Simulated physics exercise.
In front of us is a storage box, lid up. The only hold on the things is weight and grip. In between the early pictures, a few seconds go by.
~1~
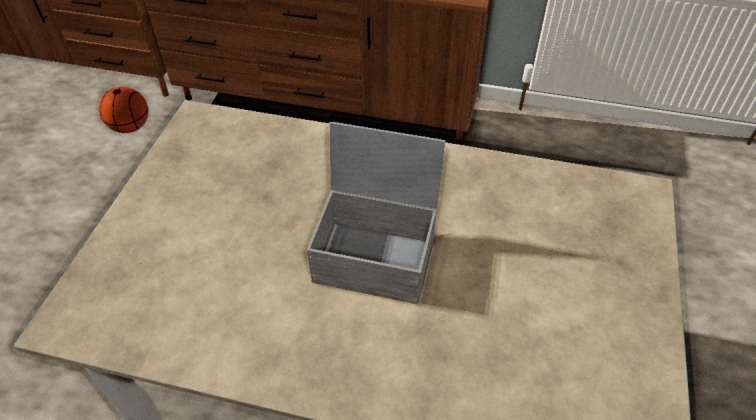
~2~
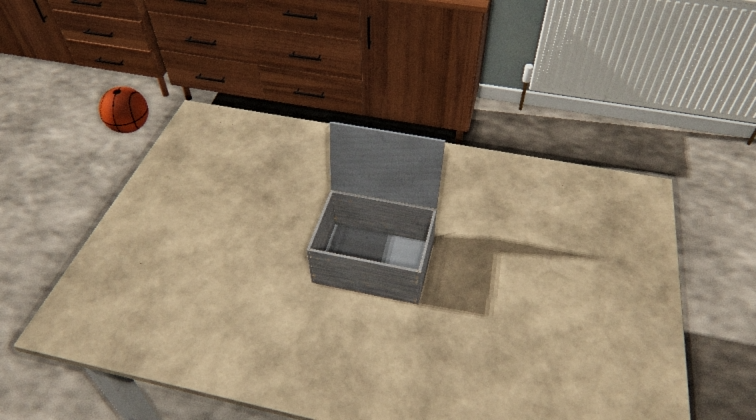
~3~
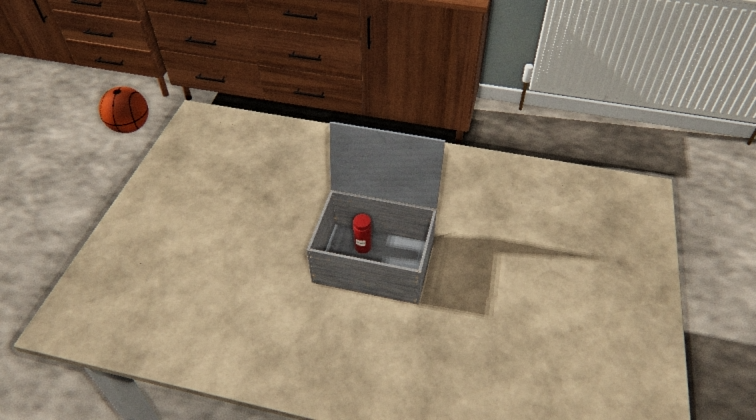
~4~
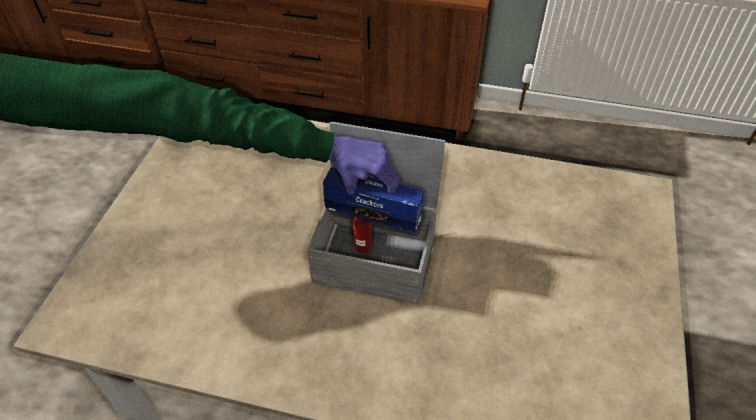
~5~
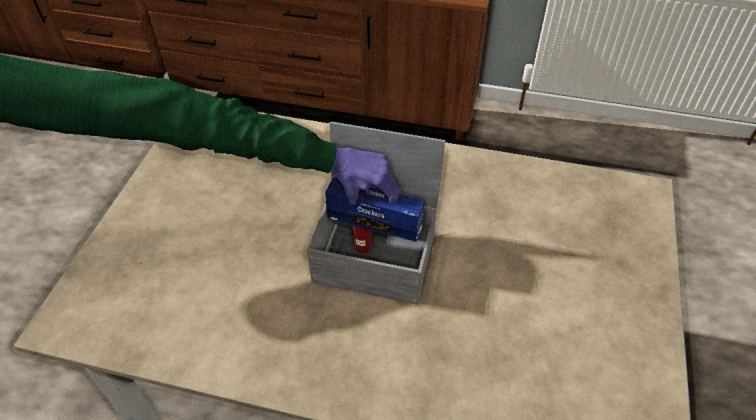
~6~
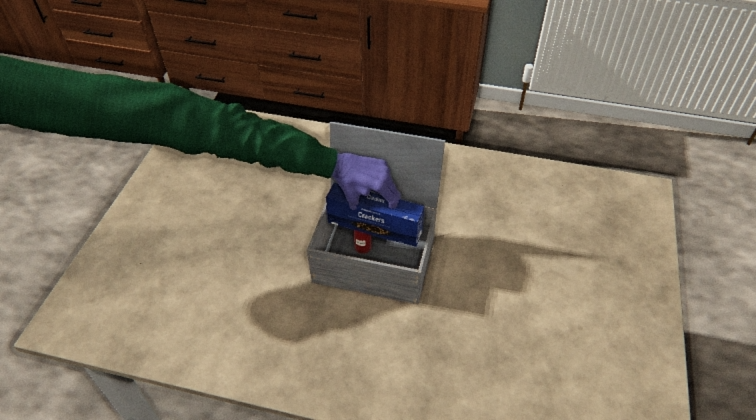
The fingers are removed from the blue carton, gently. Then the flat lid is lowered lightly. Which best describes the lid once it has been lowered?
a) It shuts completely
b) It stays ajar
a, it shuts completely.
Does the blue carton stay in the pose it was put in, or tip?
Result: It leans over.
Then, 0.90 s later than the last frame, lid starting down; blue carton on its side near (374, 267); red shaker tilted by 20°.
Then, 1.70 s later than the last frame, lid 49° above the rim; blue carton on its side near (374, 267); red shaker tilted by 3°.
When it is over, lid shut; lying over in the box, blue carton; red shaker as before. End places, in pixels of the last picture, blue carton near (374, 267).
